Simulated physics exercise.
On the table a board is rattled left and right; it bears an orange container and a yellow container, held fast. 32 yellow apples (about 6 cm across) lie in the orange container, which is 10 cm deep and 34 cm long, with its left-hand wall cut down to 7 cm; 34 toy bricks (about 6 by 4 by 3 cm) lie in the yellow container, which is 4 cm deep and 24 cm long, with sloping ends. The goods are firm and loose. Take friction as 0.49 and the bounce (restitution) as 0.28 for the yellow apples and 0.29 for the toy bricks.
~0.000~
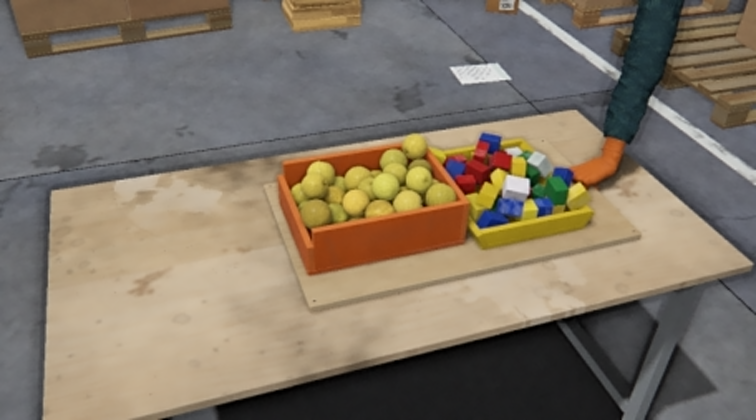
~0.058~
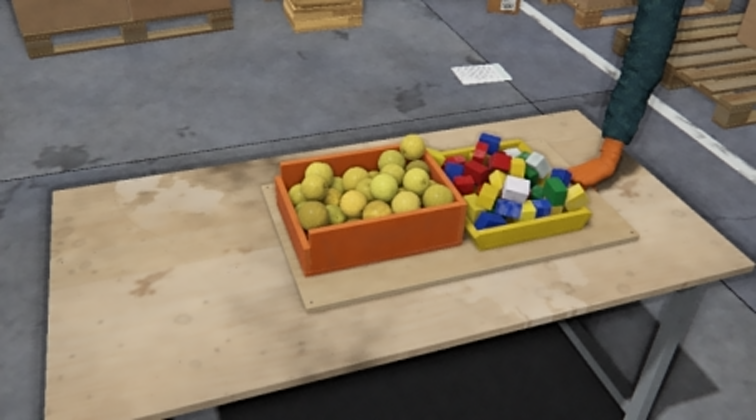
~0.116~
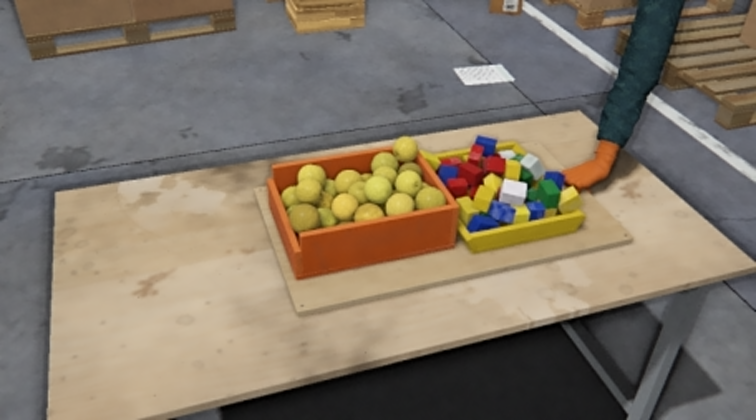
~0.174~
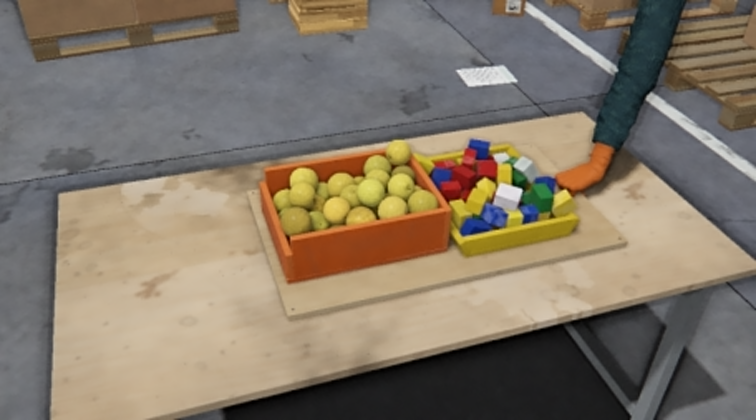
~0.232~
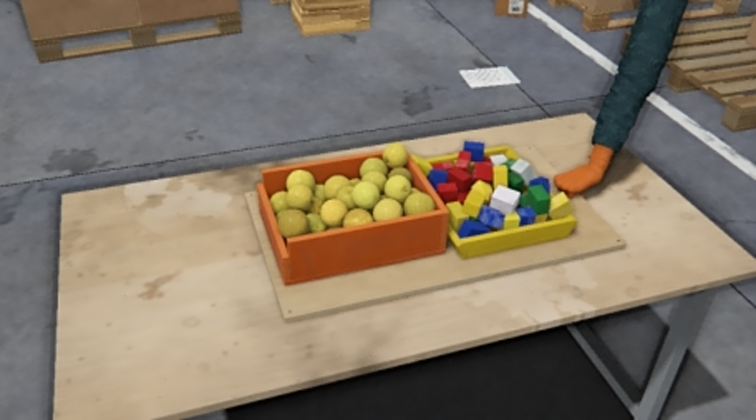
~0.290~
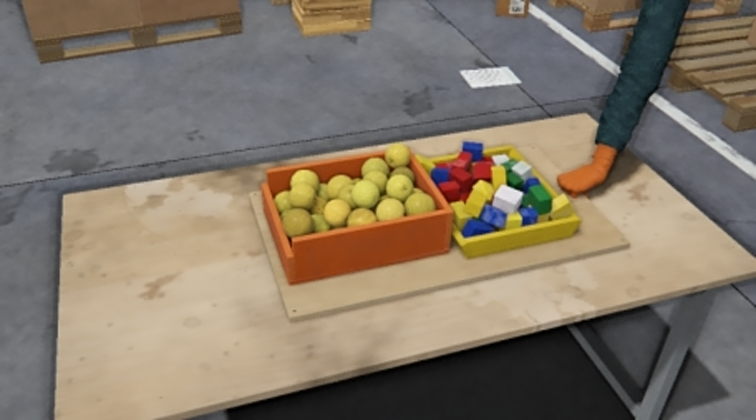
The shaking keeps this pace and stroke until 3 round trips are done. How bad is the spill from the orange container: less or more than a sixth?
The orange container loses less than a sixth of its yellow apples.
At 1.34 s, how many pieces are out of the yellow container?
Out by then, roughly: Yellow container 1.
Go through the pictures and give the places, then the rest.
In the first frame (each is followed by its nearest rim corner in this view; the camera pans a little), orange container, (312, 230); yellow container, (481, 232); shifted 0 cm; none out.
Orange container, (309, 232); yellow container, (479, 233); shifted 1 cm, in the second frame.
Orange container, (300, 235); yellow container, (471, 236); shifted 3 cm, in the third frame.
Orange container, (291, 238); yellow container, (464, 239); shifted 6 cm, in the fourth frame.
Orange container, (288, 240); yellow container, (461, 241); shifted 7 cm, in the fifth frame.
Orange container, (292, 240); yellow container, (465, 241); shifted 6 cm; none out, in the sixth frame.
After 0.55 s, orange container 32 in, 0 out and yellow container 34 in, 0 out.
After 0.88 s, orange container 32 in, 0 out and yellow container 34 in, 0 out.
After 1.34 s, orange container 32 in, 0 out and yellow container 33 in, 1 out.
Final count (at 1.94 s), orange container 32 in, 0 out and yellow container 33 in, 1 out. Asked share, 0 of 32, 0 per cent.
